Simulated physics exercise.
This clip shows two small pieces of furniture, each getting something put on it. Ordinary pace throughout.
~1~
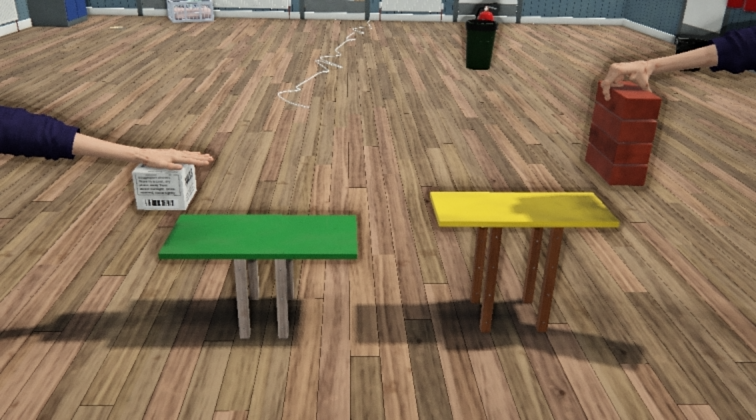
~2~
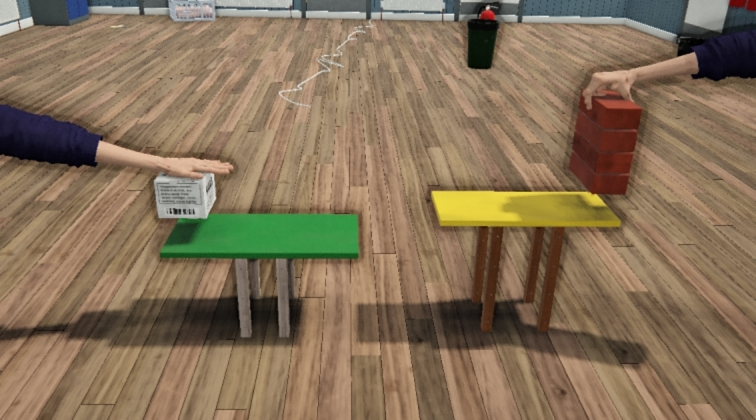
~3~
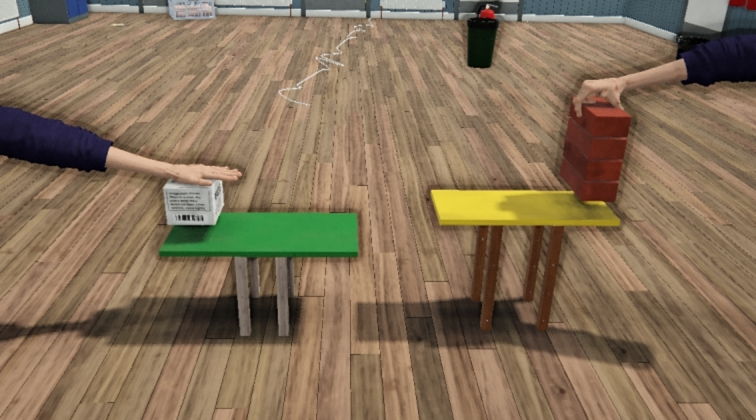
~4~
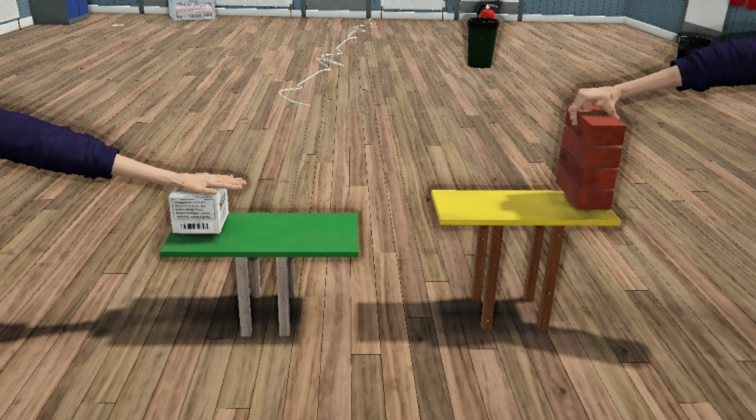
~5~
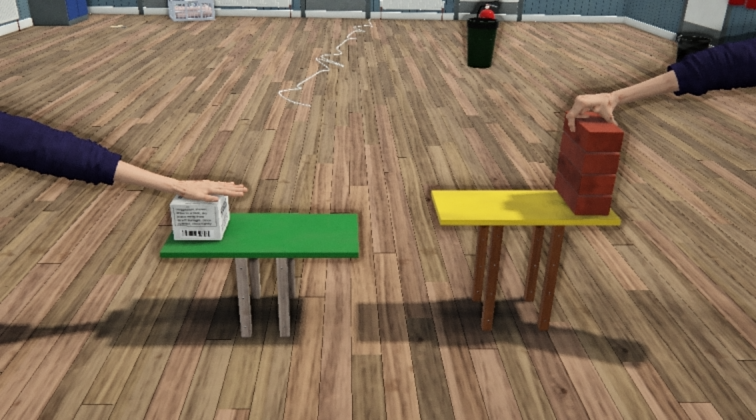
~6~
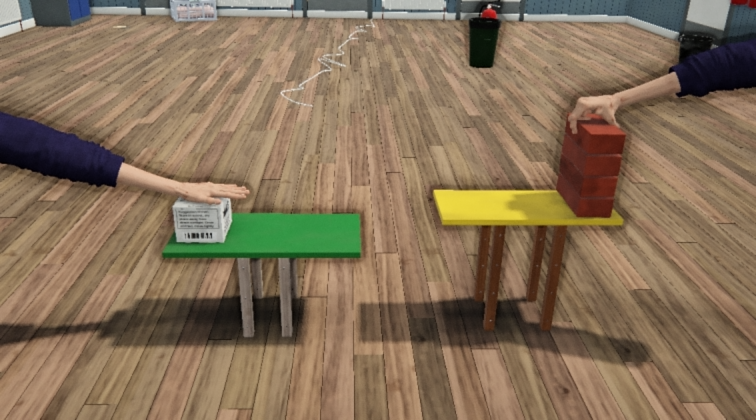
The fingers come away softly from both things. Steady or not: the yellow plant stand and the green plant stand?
I expect the yellow plant stand will topple. I expect the green plant stand will stay upright.
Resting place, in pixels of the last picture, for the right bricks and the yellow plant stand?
Roughly (741, 299) for the first and roughly (637, 247) for the other.
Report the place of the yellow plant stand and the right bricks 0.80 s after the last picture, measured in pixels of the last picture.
For the first, (637, 242); for the second, (697, 275).
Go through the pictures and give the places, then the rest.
Still on the way; yellow plant stand (521, 209); green plant stand (264, 236); left box (166, 182), in the first picture.
Still on the way; green plant stand (265, 235); right bricks (603, 141), in the second picture.
Still on the way; yellow plant stand (521, 207); left box (195, 197), in the third picture.
Still on the way; green plant stand (265, 234); right bricks (589, 156), in the fourth picture.
Still on the way; yellow plant stand (522, 207); left box (201, 212), in the fifth picture.
In place, still held; yellow plant stand (524, 207); green plant stand (268, 235); right bricks (589, 164), in the sixth picture.
Then, 0.62 s later than the last frame, yellow plant stand tilted by 28° near (585, 206); green plant stand at rest near (268, 235).
Then, 0.80 s later than the last frame, yellow plant stand tilted by 64° near (637, 242); green plant stand at rest near (268, 235).
When it is over, the yellow plant stand overbalances, near (637, 247); the green plant stand holds firm, near (268, 235).
